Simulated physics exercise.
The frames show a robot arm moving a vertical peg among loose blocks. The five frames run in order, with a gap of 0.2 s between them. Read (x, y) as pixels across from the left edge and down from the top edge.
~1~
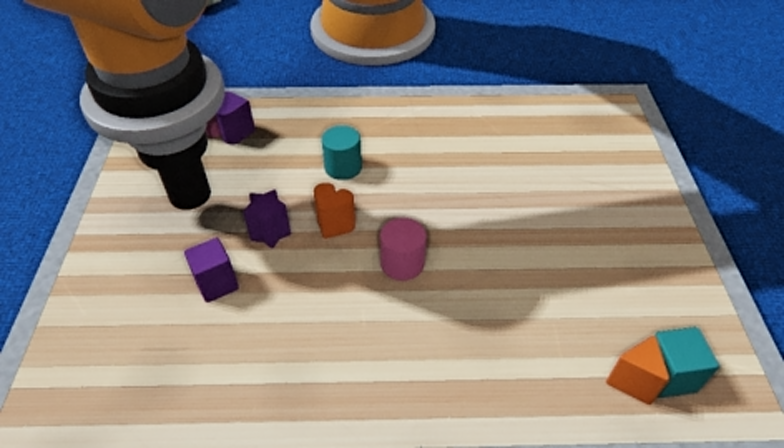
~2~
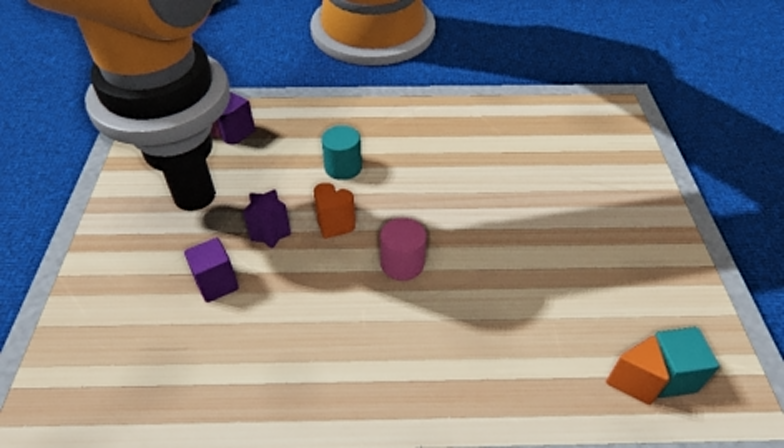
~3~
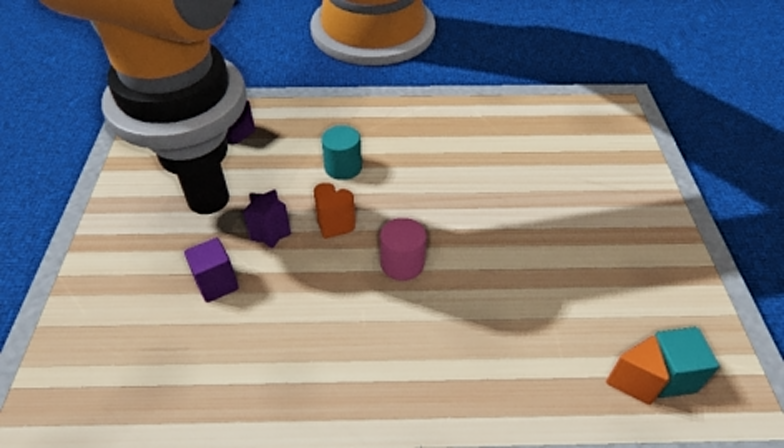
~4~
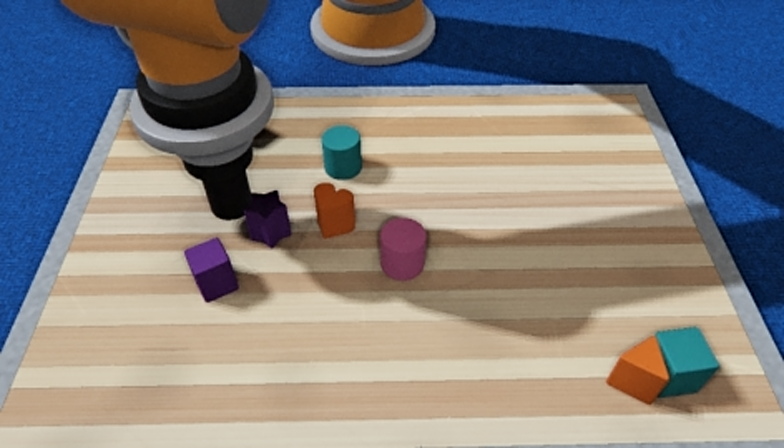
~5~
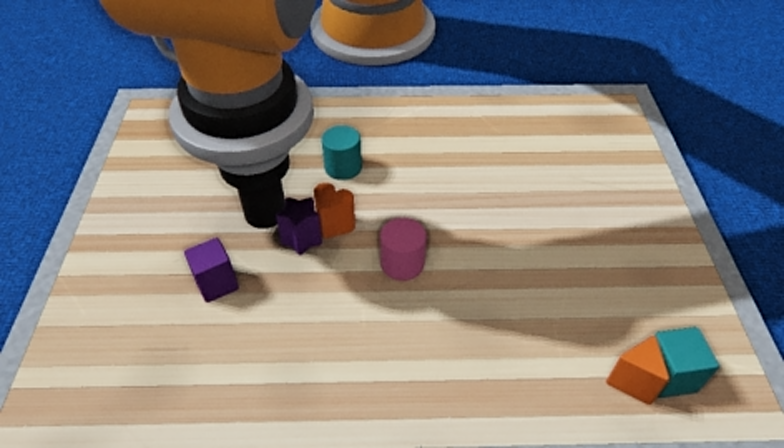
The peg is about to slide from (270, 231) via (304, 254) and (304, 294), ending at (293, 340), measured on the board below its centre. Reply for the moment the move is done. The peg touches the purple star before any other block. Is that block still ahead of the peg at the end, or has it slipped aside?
The peg passes it.
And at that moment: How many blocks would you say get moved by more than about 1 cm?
2.
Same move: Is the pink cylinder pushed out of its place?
No, that is not what happens.
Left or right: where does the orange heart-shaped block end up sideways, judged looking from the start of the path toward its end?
It is pushed towards the left-hand side.
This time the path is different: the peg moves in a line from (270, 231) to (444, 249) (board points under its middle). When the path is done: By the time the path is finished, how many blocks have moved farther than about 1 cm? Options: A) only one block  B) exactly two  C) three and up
Correct choice: C.
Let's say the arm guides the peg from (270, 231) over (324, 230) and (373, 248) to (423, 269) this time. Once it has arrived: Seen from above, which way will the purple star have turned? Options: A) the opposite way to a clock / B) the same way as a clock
It's B.
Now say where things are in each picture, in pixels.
The first picture shows lower end of the peg at (190, 196), tops of blocks, purple square piece at (206, 255), purple star at (264, 202), orange heart-shaped block at (332, 195), pink cylinder at (403, 233).
The second picture shows peg at (195, 197), blocks as before.
The third picture shows peg at (209, 200), blocks as before.
The fourth picture shows peg at (232, 206), blocks as before.
The fifth picture shows peg at (266, 214), purple square piece at (206, 255), purple star at (298, 209), orange heart-shaped block at (332, 195), pink cylinder at (403, 233).
What follows on the original path. One third of the way, peg at (302, 238); purple star at (339, 225), turned 20° anticlockwise; orange heart-shaped block at (351, 196), turned 35° anticlockwise.
Two thirds of the way, peg at (301, 279); purple star at (343, 229), turned 35° anticlockwise; orange heart-shaped block at (351, 196), turned 35° anticlockwise.
At the end, peg at (289, 324); purple square piece not moved; purple star at (343, 229), turned 35° anticlockwise; orange heart-shaped block at (351, 196), turned 35° anticlockwise; pink cylinder not moved.
